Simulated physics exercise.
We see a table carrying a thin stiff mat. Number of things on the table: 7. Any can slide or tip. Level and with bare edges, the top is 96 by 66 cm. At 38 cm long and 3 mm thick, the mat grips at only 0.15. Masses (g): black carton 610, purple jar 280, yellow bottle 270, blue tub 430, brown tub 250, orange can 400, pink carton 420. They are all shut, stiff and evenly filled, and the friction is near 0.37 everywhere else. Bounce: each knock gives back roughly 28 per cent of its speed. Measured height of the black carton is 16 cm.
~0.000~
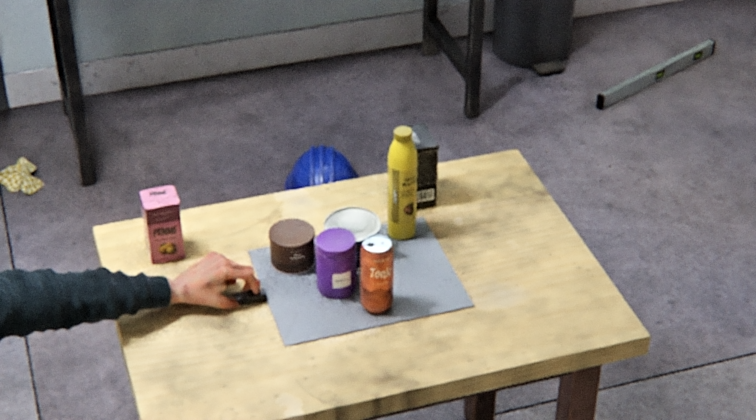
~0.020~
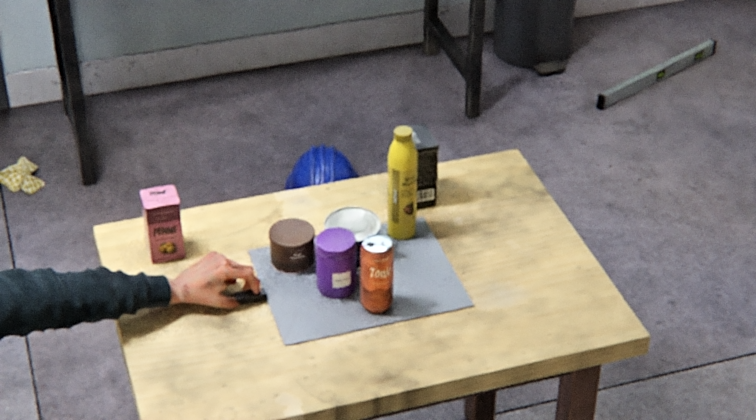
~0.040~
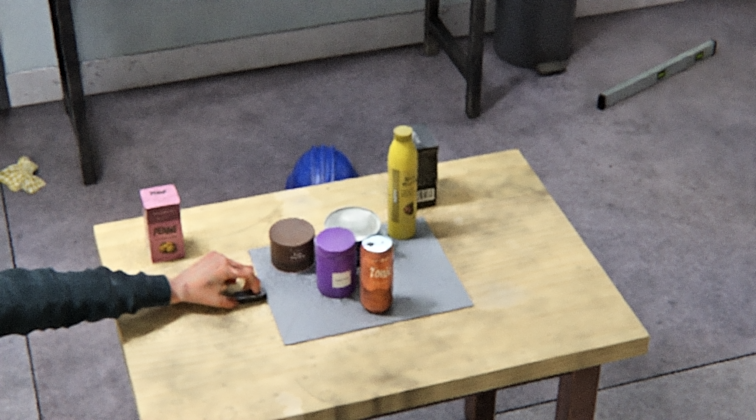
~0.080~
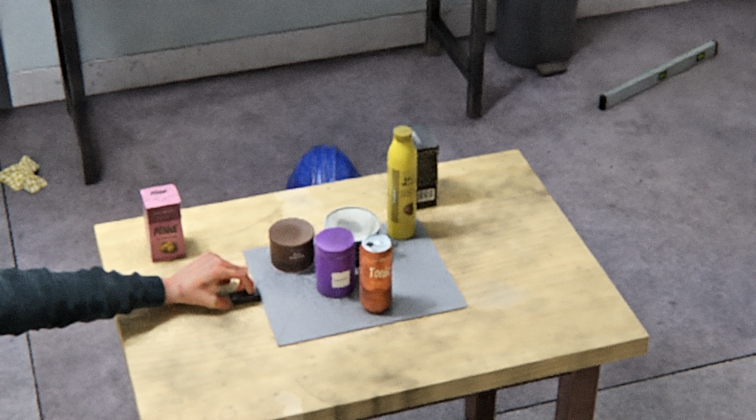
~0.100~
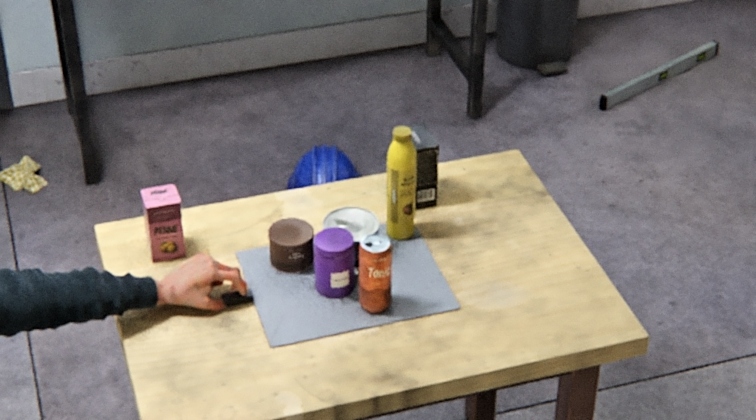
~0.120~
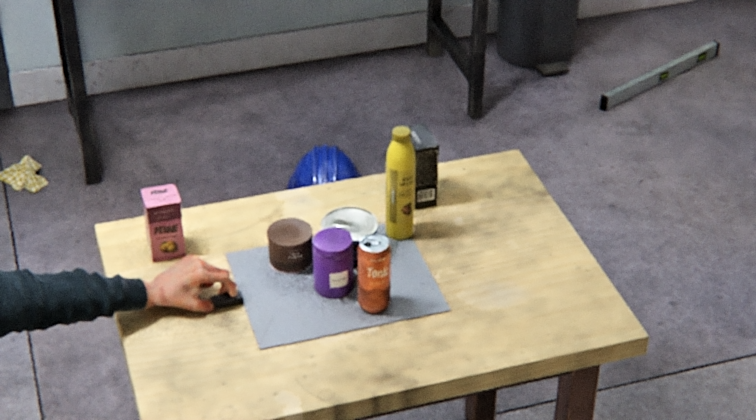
We see a hand at the left side of a wooden table holding the edge of a gray mat, then slowly pulling it a short way left, while the jars, can, yellow bottle and cartons stay almost exactly in place.
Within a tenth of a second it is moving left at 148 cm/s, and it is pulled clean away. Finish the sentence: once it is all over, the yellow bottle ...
... remains erect.
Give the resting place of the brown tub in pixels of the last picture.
It comes to rest somewhere around (239, 257).
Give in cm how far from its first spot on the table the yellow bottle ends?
I'd say about 2 cm between start and finish.
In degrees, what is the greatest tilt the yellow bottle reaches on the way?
Max tilt: Approx. 4°.
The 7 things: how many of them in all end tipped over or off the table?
The answer is 0.
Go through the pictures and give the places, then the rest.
The first frame shows mat out by 0 cm; yellow bottle (402, 183); black carton (419, 167).
The second frame shows mat out by 0 cm; brown tub (292, 247).
The third frame shows mat out by 0 cm; orange can (377, 275); pink carton (163, 224).
The fourth frame shows mat out by 1 cm; black carton (420, 167); purple jar (335, 263).
The fifth frame shows mat out by 3 cm; brown tub (291, 246).
The sixth frame shows mat out by 5 cm; yellow bottle (400, 183); orange can (374, 274).
After 0.22 s, mat out by 19 cm; yellow bottle moved 2 cm near (393, 186); blue tub moved 3 cm; purple jar moved 3 cm.
After 0.32 s, mat out by 34 cm; yellow bottle 4° off upright near (391, 185); purple jar moved 6 cm; orange can 4° off upright.
After 0.62 s, mat out by 78 cm; yellow bottle moved 2 cm near (392, 186); brown tub moved 11 cm; purple jar moved 8 cm.
In the end (1.4 s), not toppled but over 6 cm from the start, purple jar and brown tub; the other 5 under 6 cm from the start. At the end, from the last picture's camera, yellow bottle near (394, 185).
